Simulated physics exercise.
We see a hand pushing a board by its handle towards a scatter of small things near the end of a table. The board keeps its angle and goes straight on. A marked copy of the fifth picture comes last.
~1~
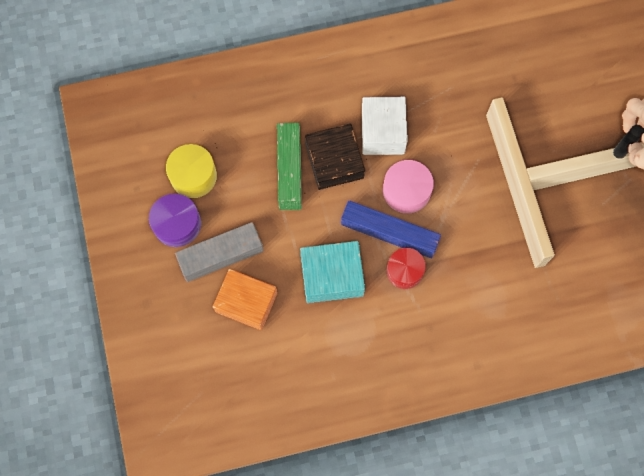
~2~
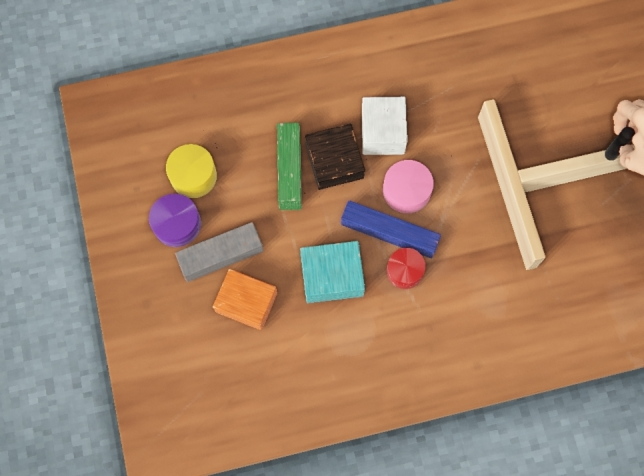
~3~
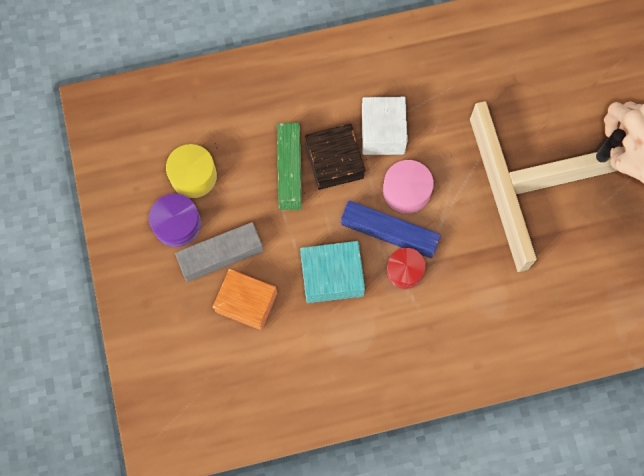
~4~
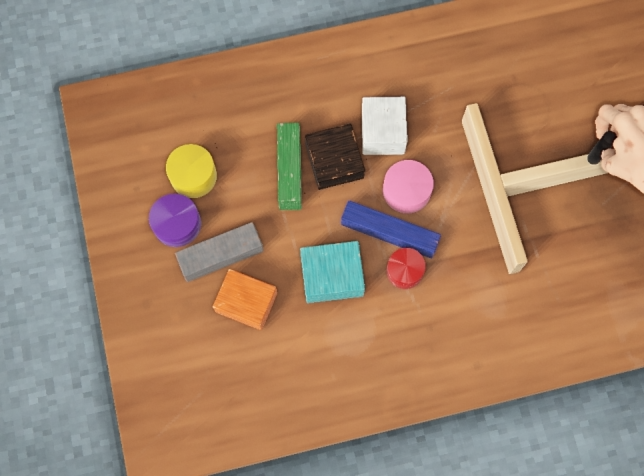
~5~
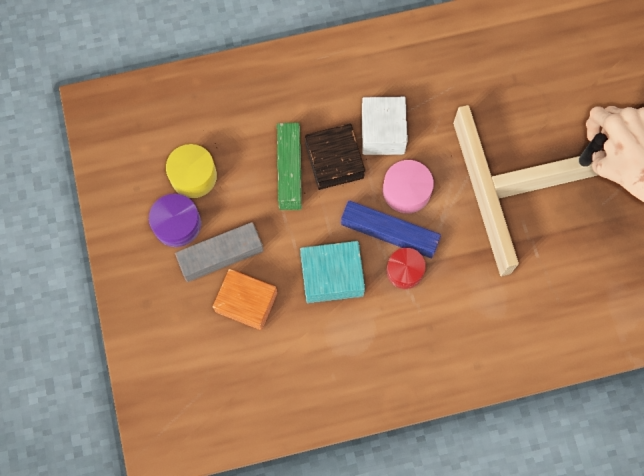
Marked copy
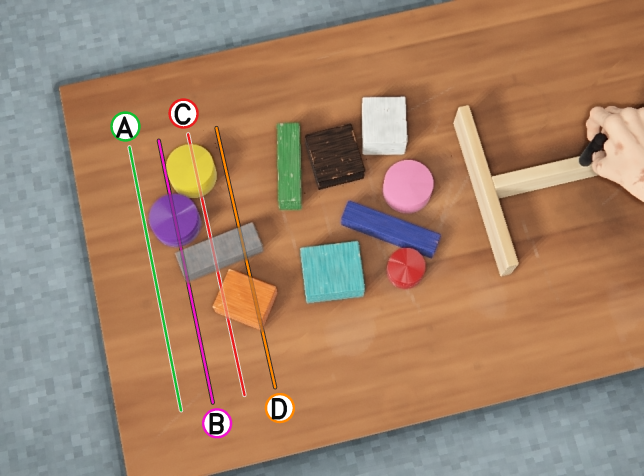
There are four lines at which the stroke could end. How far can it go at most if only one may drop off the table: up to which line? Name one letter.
It should halt at D.
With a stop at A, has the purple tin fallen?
Yes.
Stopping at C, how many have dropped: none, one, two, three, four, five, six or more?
Two.
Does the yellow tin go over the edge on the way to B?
Yes.
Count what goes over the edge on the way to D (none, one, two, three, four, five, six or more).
In all, none.
On the marked copy, A at (154, 273); B at (185, 266); C at (215, 259); D at (245, 252).
Following D. Soon after the start, board (402, 203); white block (351, 135); red tin (391, 282).
Later, board (314, 224); purple tin (159, 224); yellow tin (153, 179).
In the end, board (247, 239); purple tin (92, 237); yellow tin (88, 190); none fallen.
As for the rest, A drops six; B drops four; C drops two.
